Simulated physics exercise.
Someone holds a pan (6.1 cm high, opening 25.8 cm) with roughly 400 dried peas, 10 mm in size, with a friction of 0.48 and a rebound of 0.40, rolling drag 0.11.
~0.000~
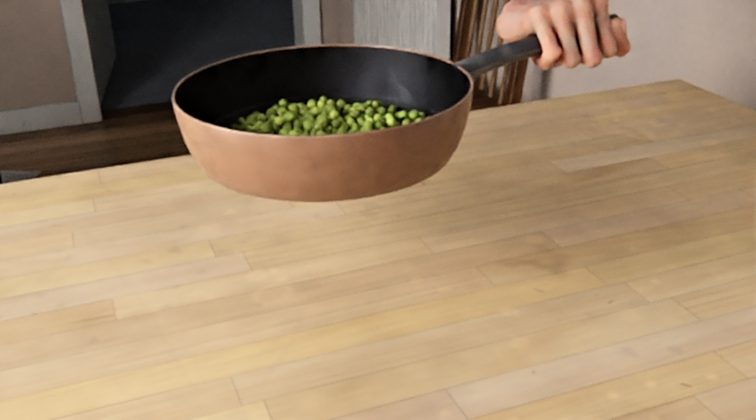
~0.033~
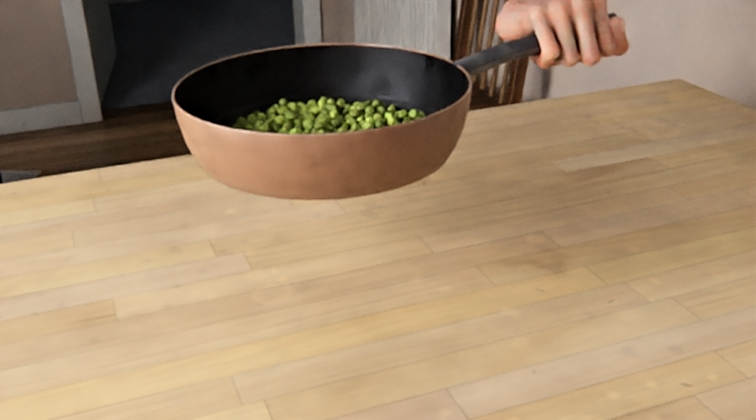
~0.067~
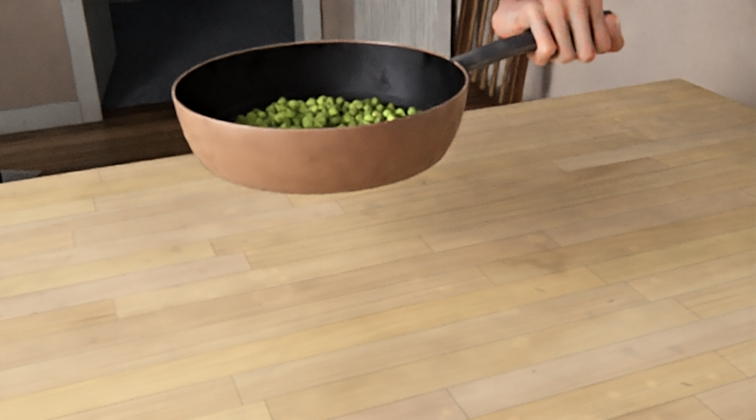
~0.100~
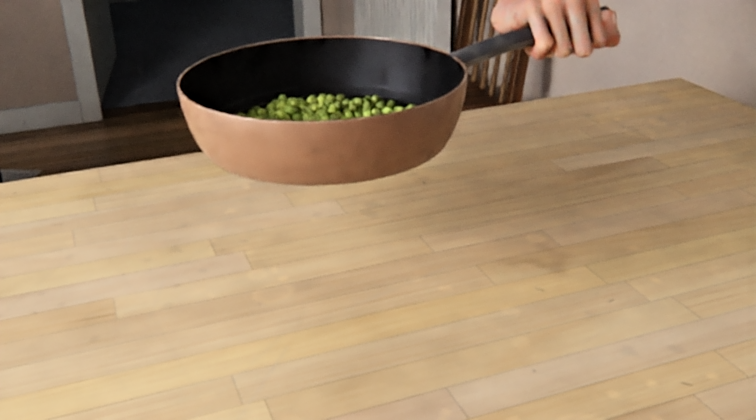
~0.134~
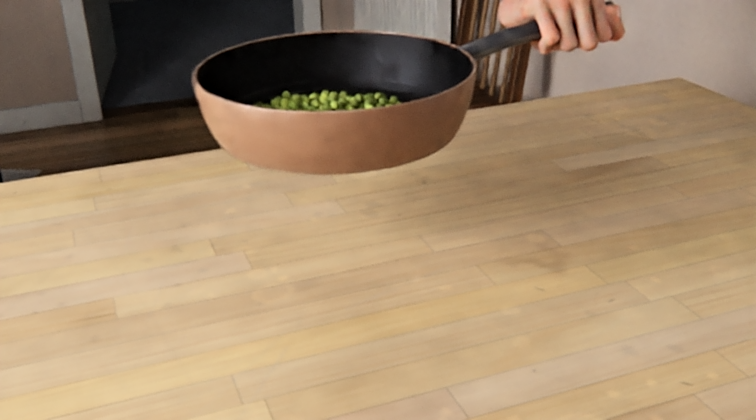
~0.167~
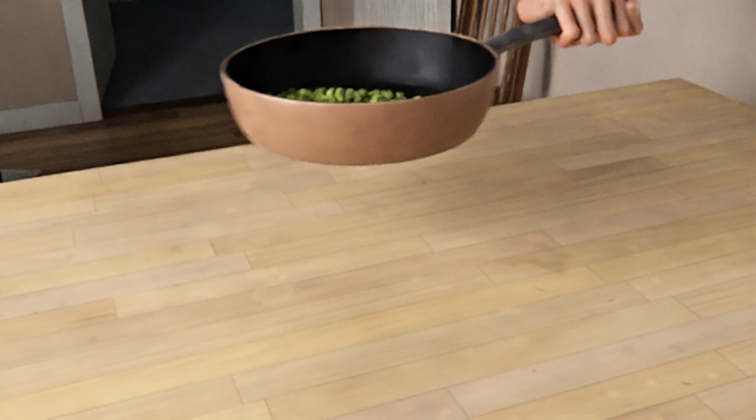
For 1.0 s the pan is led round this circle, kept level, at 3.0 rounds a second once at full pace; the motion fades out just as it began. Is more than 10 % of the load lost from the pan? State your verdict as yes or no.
Verdict: Yes.
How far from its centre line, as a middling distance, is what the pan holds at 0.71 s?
The distance comes out around 8.0 cm.
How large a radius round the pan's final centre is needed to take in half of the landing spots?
It comes to close to 34 centimetres.
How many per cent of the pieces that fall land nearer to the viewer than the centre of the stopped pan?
70 %.
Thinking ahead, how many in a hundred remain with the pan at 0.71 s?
Around 85 percent of the load.
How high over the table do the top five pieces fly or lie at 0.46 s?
Around 22 cm above the table.
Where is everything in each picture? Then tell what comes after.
The first frame shows pan at (327, 147); tilt 0 degrees; moved 0.0 cm; top of the load at (331, 104).
The second frame shows pan at (326, 145); tilt 0 degrees; moved 0.3 cm; top of the load at (312, 104).
The third frame shows pan at (325, 140); tilt 0 degrees; moved 1.3 cm; top of the load at (312, 102).
The fourth frame shows pan at (327, 132); tilt 0 degrees; moved 3.0 cm; top of the load at (376, 99).
The fifth frame shows pan at (338, 122); tilt 0 degrees; moved 5.2 cm; top of the load at (334, 96).
The sixth frame shows pan at (363, 114); tilt 0 degrees; moved 7.5 cm; top of the load at (350, 93). Its speed is now 1.00 m/s.
After 0.46 s, pan 90 %, in the air 10 %; middle of the pieces not yet landed near (394, 129).
After 0.71 s, pan 85 %, fallen left of where it stops 5 %, fallen in front of where it stops 5 %; middle of the pieces not yet landed near (388, 127).
After 0.93 s, pan 85 %, fallen left of where it stops 5 %, fallen in front of where it stops 5 %; middle of the pieces not yet landed near (368, 117).
After 1.15 s, pan 85 %, fallen left of where it stops 10 %, fallen in front of where it stops 5 %; middle of the pieces not yet landed near (405, 117).
At rest (1.5 s), pan 85 %, fallen left of where it stops 10 %, fallen in front of where it stops 5 %.
